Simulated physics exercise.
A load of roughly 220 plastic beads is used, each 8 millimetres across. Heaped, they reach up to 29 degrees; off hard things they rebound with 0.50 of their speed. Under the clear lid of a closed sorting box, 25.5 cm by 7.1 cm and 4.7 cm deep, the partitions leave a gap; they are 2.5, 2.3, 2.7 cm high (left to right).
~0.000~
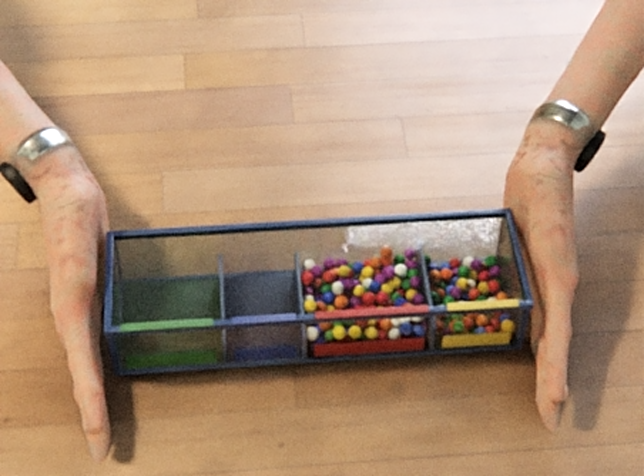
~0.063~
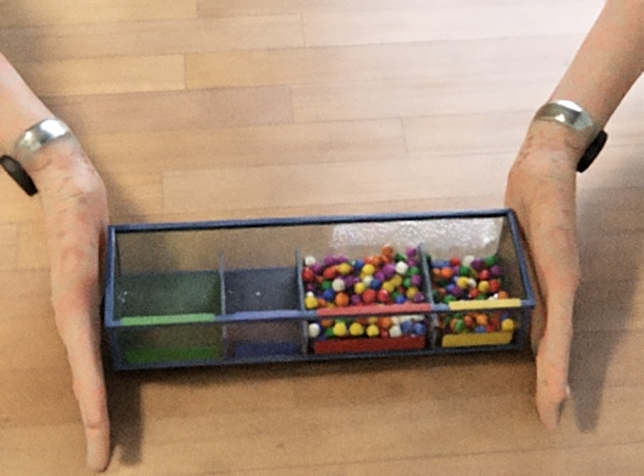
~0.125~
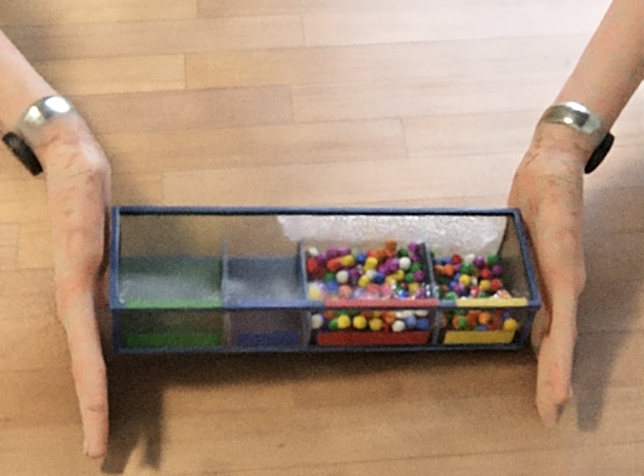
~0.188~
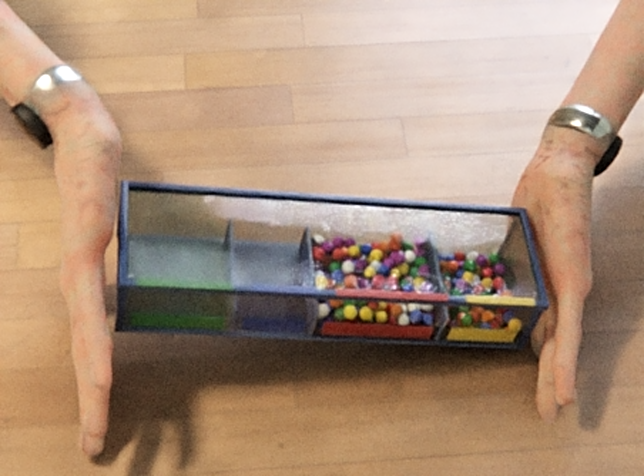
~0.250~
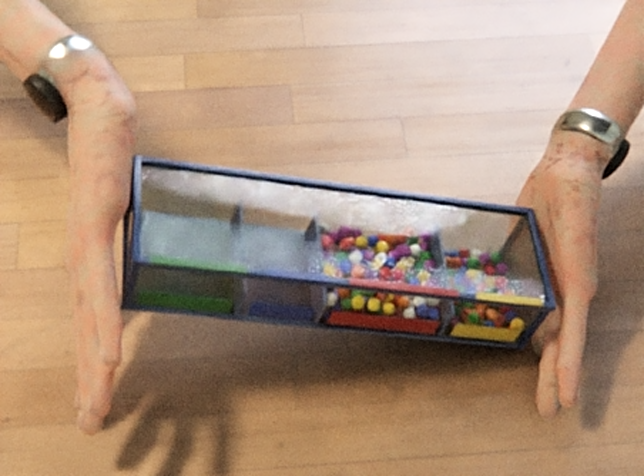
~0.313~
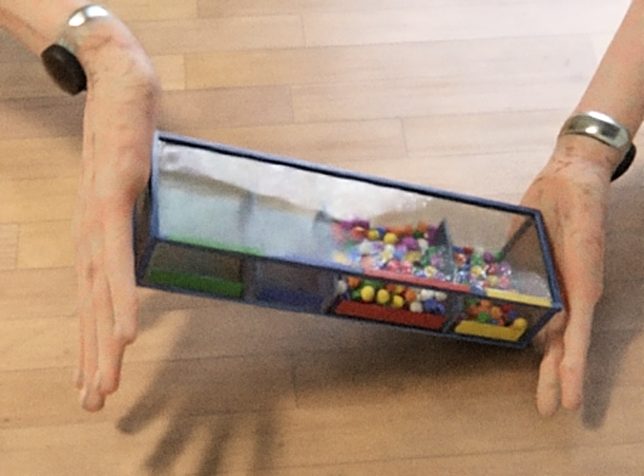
Two hands lift and tilt a clear-lidded box of colourful beads down to the right.
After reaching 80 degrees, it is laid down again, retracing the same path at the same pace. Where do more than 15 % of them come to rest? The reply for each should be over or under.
For red compartment it is over, for blue compartment it is under, for green compartment it is under, for yellow compartment it is over.
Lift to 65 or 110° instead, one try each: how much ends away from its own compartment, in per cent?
Try one gives around 15 %, try two around 55 %.
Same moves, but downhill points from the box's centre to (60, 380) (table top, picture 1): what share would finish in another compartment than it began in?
The share would be about 55 percent.
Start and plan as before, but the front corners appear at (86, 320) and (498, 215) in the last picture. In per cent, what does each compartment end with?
Red 30 %, blue 5 %, green 40 %, yellow 20 %.
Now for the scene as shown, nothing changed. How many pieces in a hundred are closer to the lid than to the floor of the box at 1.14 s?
About 30 %.
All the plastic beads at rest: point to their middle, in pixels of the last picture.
When it all comes to rest, the middle is near (455, 299).
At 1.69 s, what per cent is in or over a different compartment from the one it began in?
Estimate: Roughly 30 in a hundred.
After 1.14 s, tilt 78 degrees; red 55 %, yellow 45 %.
After 1.69 s, tilt 33 degrees; red 40 %, yellow 60 %.
After 2.29 s, tilt 0 degrees; red 40 %, yellow 60 %.
In the end, at 2.7 s, red 40 %, blue 0 %, green 0 %, yellow 60 %.
